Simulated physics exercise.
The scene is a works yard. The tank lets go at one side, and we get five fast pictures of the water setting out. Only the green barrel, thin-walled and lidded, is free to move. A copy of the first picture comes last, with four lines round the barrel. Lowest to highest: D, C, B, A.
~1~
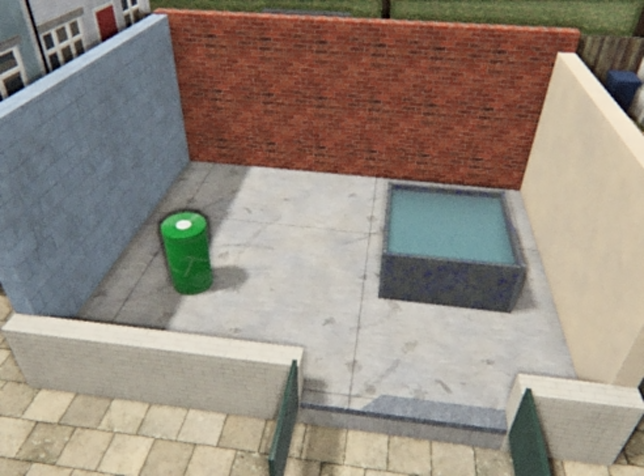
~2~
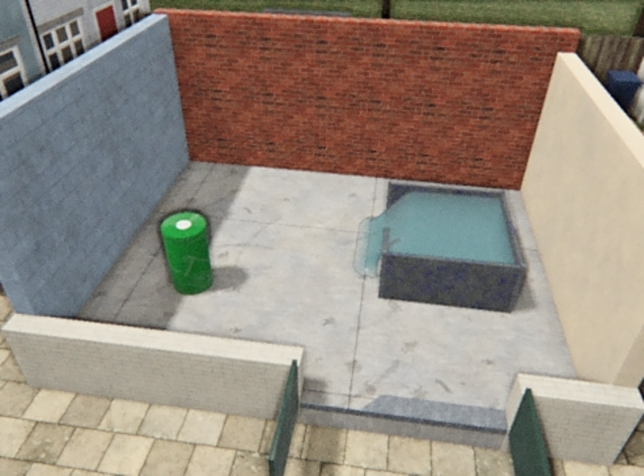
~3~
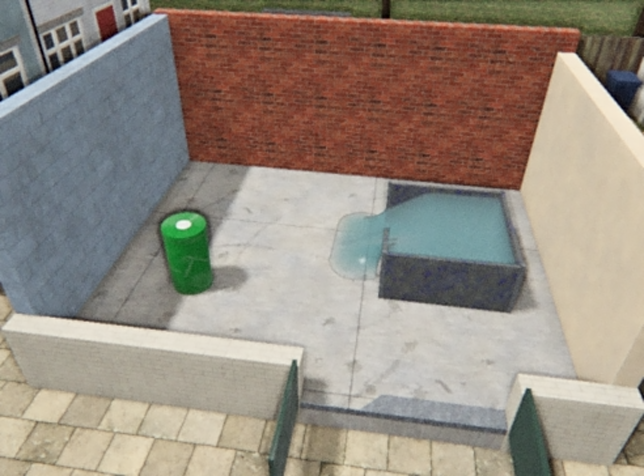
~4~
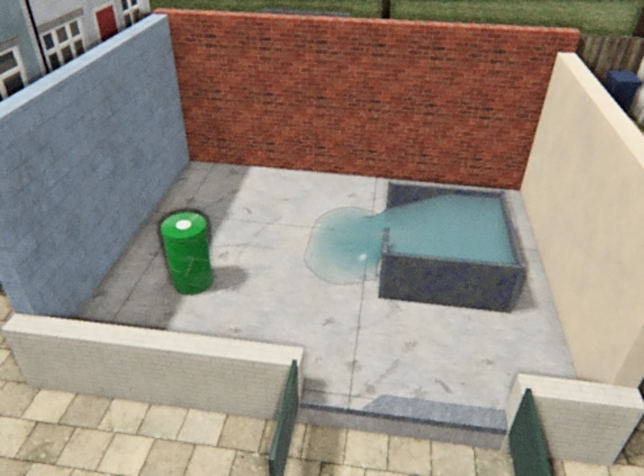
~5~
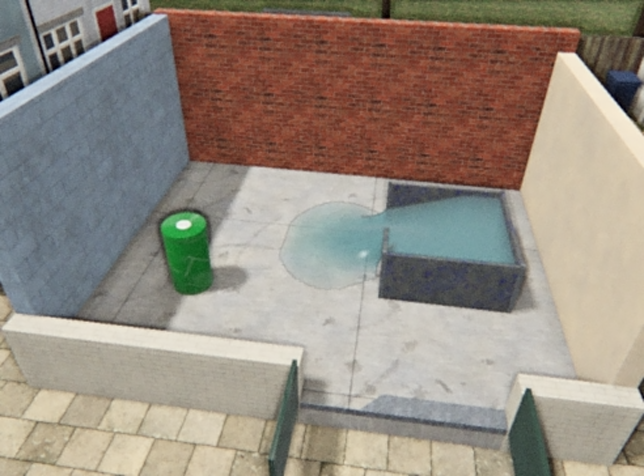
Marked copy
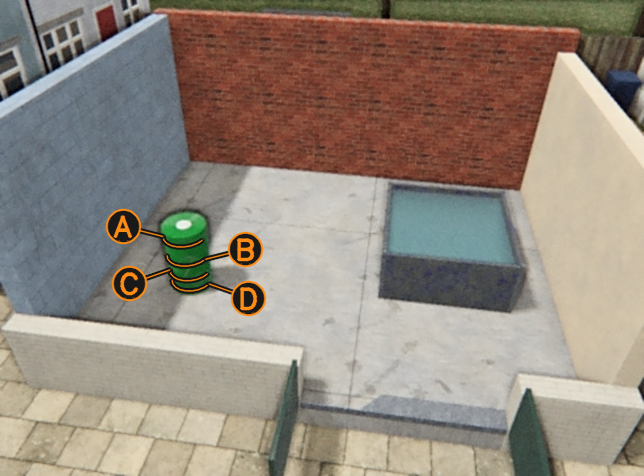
In the video, water pours from the left side of a dark rectangular tank in a walled yard and spreads leftward across the grey ground in a widening puddle, while a green barrel stands still on the left.
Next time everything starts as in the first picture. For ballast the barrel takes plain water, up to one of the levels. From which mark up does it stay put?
Line C.
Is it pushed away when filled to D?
Yes, that goes wrong.
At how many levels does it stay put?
Three of them.
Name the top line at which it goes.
That is line D.
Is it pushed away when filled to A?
No, not at all.
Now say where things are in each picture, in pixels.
Lid of the green barrel at (183, 225); tank full, its middle at (448, 225); open gate at (408, 364), in the first frame.
In the second frame, 2 % of the ground wet, in view closest to the barrel at (362, 261).
In the third frame, 4 % of the ground wet, in view closest to the barrel at (335, 259).
In the fourth frame, 7 % of the ground wet, in view closest to the barrel at (315, 265).
Lid of the green barrel at (183, 225); 10 % of the ground wet, in view closest to the barrel at (286, 254), in the fifth frame.
On the marked copy, A at (177, 246); B at (180, 266); C at (183, 280); D at (185, 290); from the bottom up D, C, B, A.
For line A, it does not move.
For line B, it does not move.
For line C, it does not move.
For line D, it is pushed about twice its own width away.
